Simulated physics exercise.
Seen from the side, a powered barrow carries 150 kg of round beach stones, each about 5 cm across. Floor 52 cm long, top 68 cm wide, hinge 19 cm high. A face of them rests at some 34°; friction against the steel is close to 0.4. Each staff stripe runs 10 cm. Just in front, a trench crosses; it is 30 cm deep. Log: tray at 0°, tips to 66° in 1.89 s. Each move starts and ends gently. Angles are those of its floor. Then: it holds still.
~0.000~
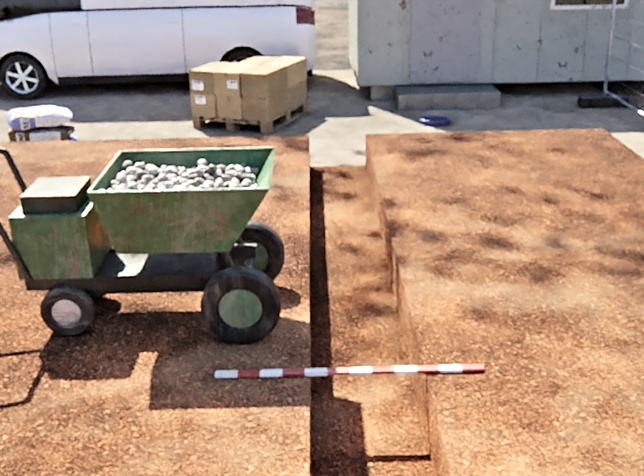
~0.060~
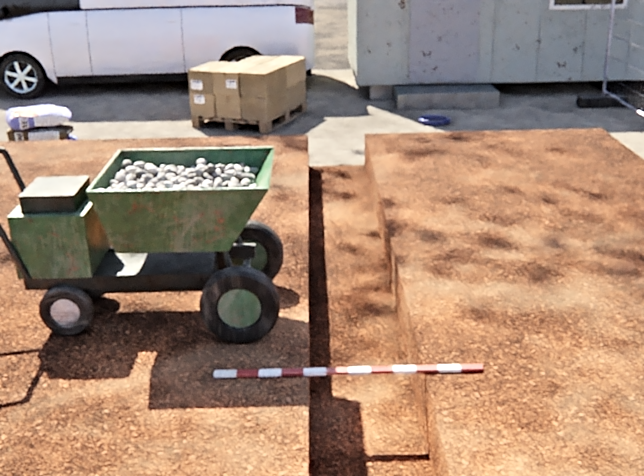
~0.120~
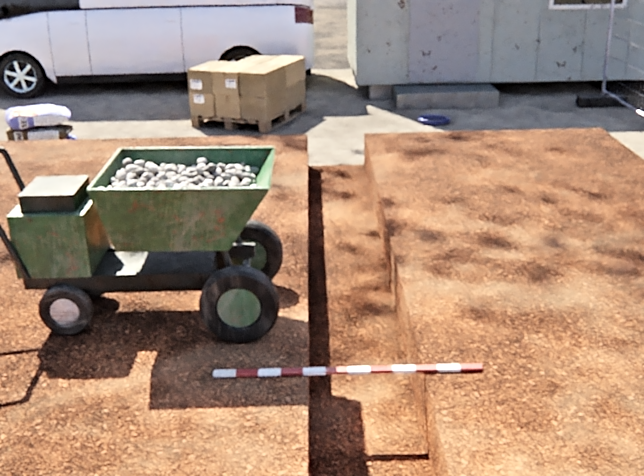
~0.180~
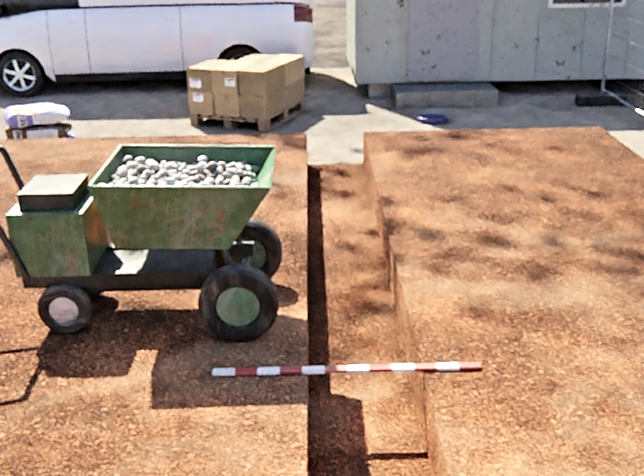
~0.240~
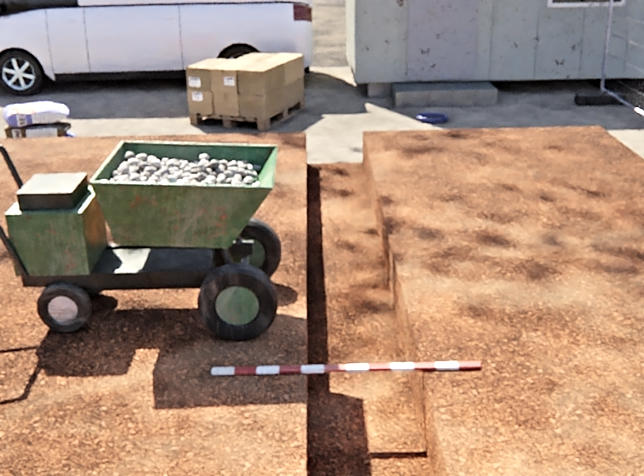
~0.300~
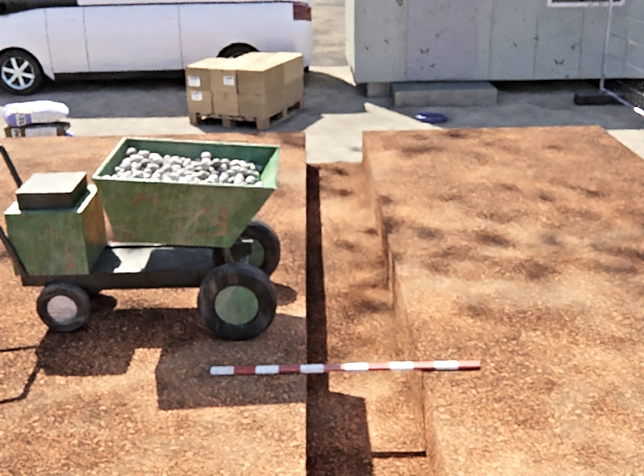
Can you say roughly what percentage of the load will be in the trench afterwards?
Roughly 69 per cent, I would say.
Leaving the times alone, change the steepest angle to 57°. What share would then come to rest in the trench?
Share in trench: Approx. 45%.
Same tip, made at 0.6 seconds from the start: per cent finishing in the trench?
It'd be some 45 per cent.
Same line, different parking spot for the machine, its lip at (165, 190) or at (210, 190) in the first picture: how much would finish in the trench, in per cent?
That gives roughly 75 per cent and roughly 90 per cent.
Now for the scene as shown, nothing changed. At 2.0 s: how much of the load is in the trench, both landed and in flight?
About 25 per cent by then.
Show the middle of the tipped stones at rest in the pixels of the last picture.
(384, 340).
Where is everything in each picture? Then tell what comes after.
Lip at (268, 190), floor tilted 0°, highest stones at (160, 172), in the first picture.
Lip at (267, 189), floor tilted 0°, highest stones at (159, 171); the stones move at 0.1 m/s on average, in the second picture.
The tray is at 1°, its lip at (268, 189); the top of the load is at (160, 170); the stones move at 0.1 m/s on average, in the third picture.
The tray is at 2°, its lip at (270, 189); the top of the load is at (160, 167); the stones move at 0.2 m/s on average, in the fourth picture.
Lip at (272, 188), floor tilted 3°, highest stones at (162, 165); the stones move at 0.2 m/s on average, in the fifth picture.
The tray is at 4°, its lip at (275, 189); the top of the load is at (156, 161); the stones move at 0.3 m/s on average, in the sixth picture.
After 1.4 s the floor is at 56°; 99 % in the tray, 1 % in the trench; the foremost stones are at (373, 252).
After 2.0 s the floor is at 66°; 60 % in the tray, 26 % in the trench, 14 % past the trench; the foremost stones are at (487, 298).
After 2.3 s the floor is at 66°; 38 % in the tray, 39 % in the trench, 22 % past the trench; the foremost stones are at (533, 289).
After 4.3 s the floor is at 66°; 8 % in the tray, 69 % in the trench, 23 % past the trench; the foremost stones are at (552, 285).
